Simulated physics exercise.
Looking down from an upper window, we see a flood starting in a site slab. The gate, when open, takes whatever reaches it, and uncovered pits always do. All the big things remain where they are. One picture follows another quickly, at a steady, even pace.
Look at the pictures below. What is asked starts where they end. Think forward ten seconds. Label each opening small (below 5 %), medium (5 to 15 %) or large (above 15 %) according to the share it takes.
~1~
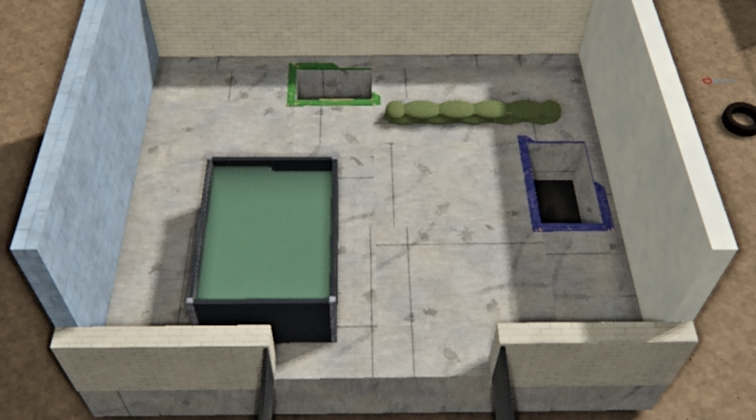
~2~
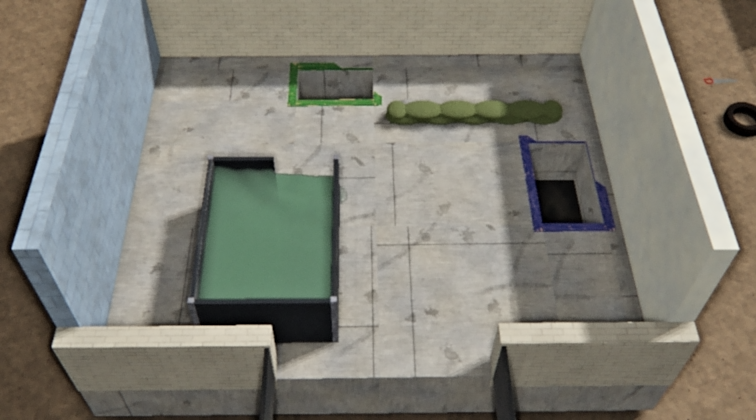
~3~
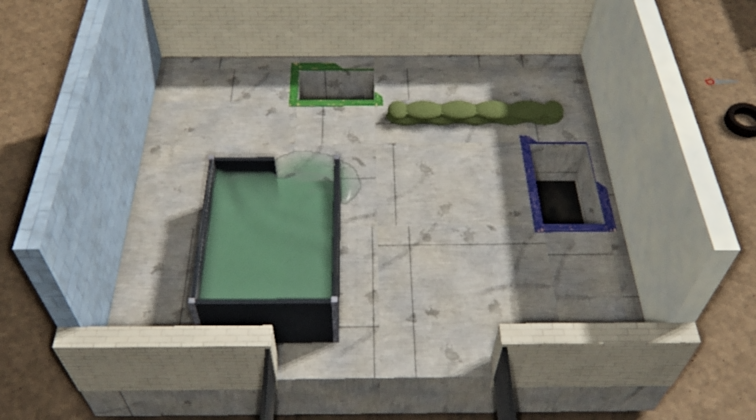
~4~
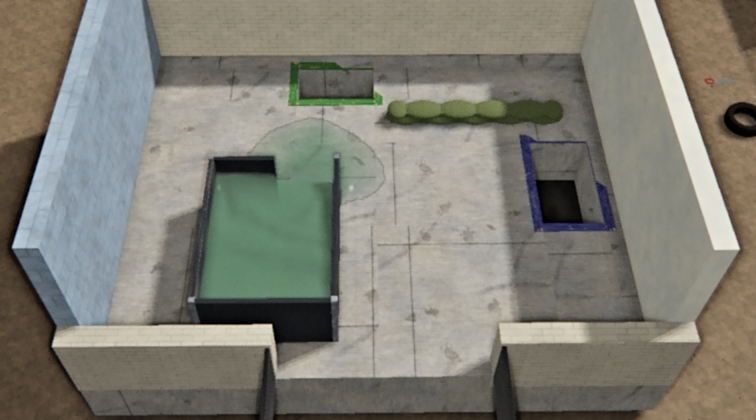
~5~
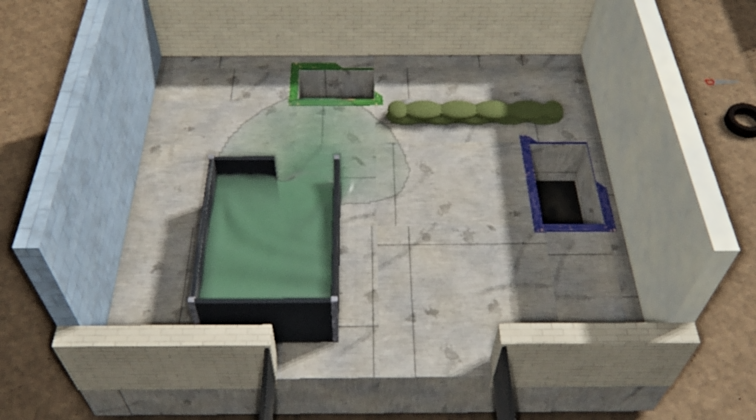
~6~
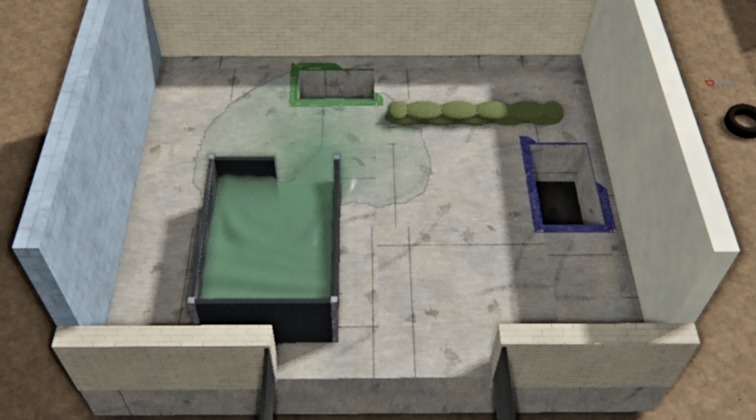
Gate: Small; blue pit: Medium; green pit: Large.
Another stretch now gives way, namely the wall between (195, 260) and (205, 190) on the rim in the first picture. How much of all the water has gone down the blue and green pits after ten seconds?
Shares: Blue at 2 percent, green at 30 percent.
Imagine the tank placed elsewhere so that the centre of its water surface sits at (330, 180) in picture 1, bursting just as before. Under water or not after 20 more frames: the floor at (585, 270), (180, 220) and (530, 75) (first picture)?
Unflooded - unflooded - soaked.
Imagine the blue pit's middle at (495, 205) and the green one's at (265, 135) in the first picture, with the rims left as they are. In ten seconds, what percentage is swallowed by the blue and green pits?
The blue pit takes around 6 percent, while the green pit takes around 40 percent.
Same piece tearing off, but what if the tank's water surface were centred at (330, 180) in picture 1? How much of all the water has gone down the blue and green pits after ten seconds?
After ten seconds: Blue pit at 14 percent, green pit at 55 percent.
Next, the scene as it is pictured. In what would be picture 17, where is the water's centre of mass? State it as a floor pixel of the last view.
Near (289, 212) in the last view.
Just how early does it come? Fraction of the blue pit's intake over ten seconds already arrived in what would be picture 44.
Result: 75 % of the ten-second total.
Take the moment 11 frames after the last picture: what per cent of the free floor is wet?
By my count, 35 percent.
A moment on, water covers 30 % of the floor; the gate 0 %, the blue pit 0 %, the green pit 8 %.
Next, water covers 35 % of the floor; the gate 0 %, the blue pit 1 %, the green pit 15 %.
Then, water covers 50 % of the floor; the gate 0 %, the blue pit 4 %, the green pit 24 %.
Later, water covers 60 % of the floor; the gate 0 %, the blue pit 7 %, the green pit 35 %.
In the end, water covers 55 % of the floor; the gate 1 %, the blue pit 10 %, the green pit 44 %.
